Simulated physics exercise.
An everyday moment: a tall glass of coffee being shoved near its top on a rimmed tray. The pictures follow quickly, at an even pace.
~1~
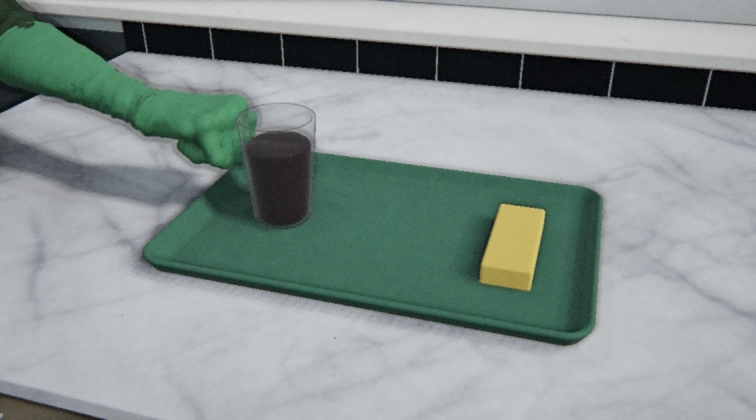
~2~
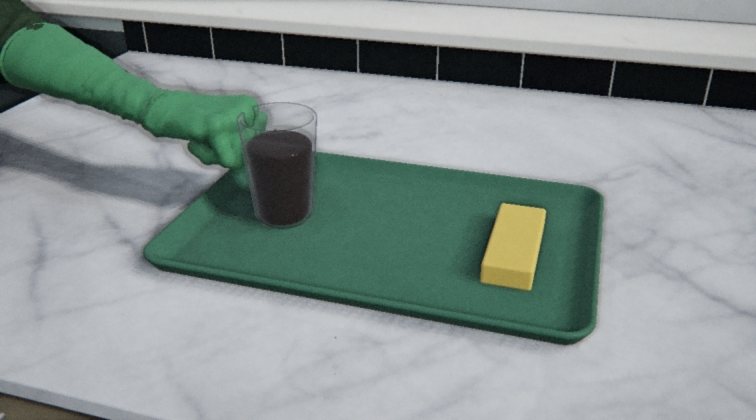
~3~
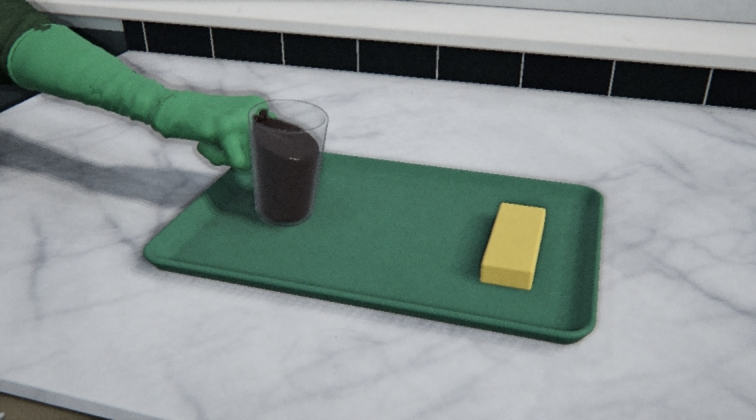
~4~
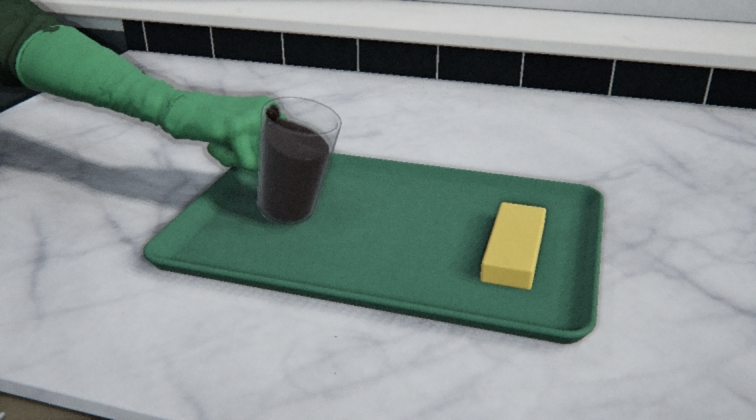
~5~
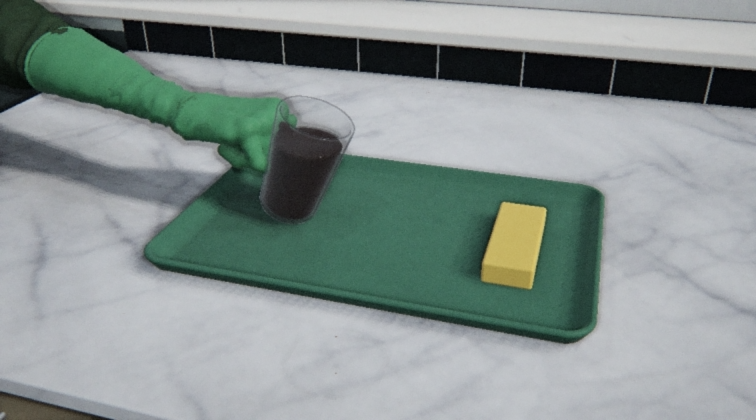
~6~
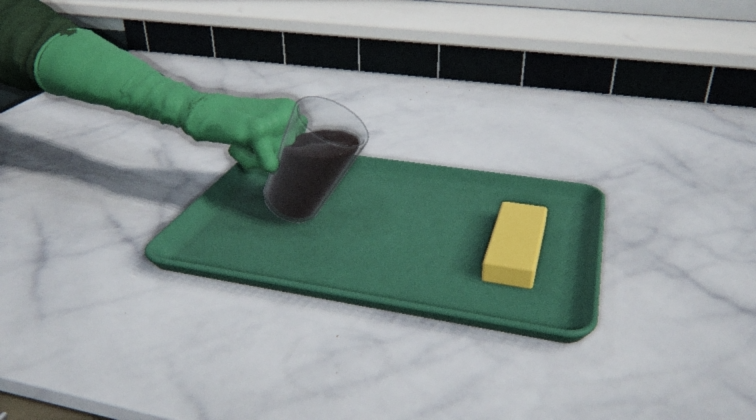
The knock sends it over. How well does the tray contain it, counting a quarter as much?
In the end under a quarter gets off the tray.
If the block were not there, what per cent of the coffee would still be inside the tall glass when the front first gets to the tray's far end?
Some 55 per cent.
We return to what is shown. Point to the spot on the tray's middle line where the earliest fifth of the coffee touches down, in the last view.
Around (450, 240).
A moment on, the tall glass lies on its side and 90 per cent is in the glass, 6 on the tray and 4 above or beyond its rim.
Next, the tall glass lies on its side and 50 per cent is in the glass, 36 on the tray and 14 above or beyond its rim.
Then the tall glass lies on its side and 31 per cent is in the glass, 44 on the tray and 25 above or beyond its rim.
Later the tall glass lies on its side and 16 per cent is in the glass, 75 on the tray and 9 above or beyond its rim.
At rest 92 per cent is held by tray and glass, 8 is off the tray.
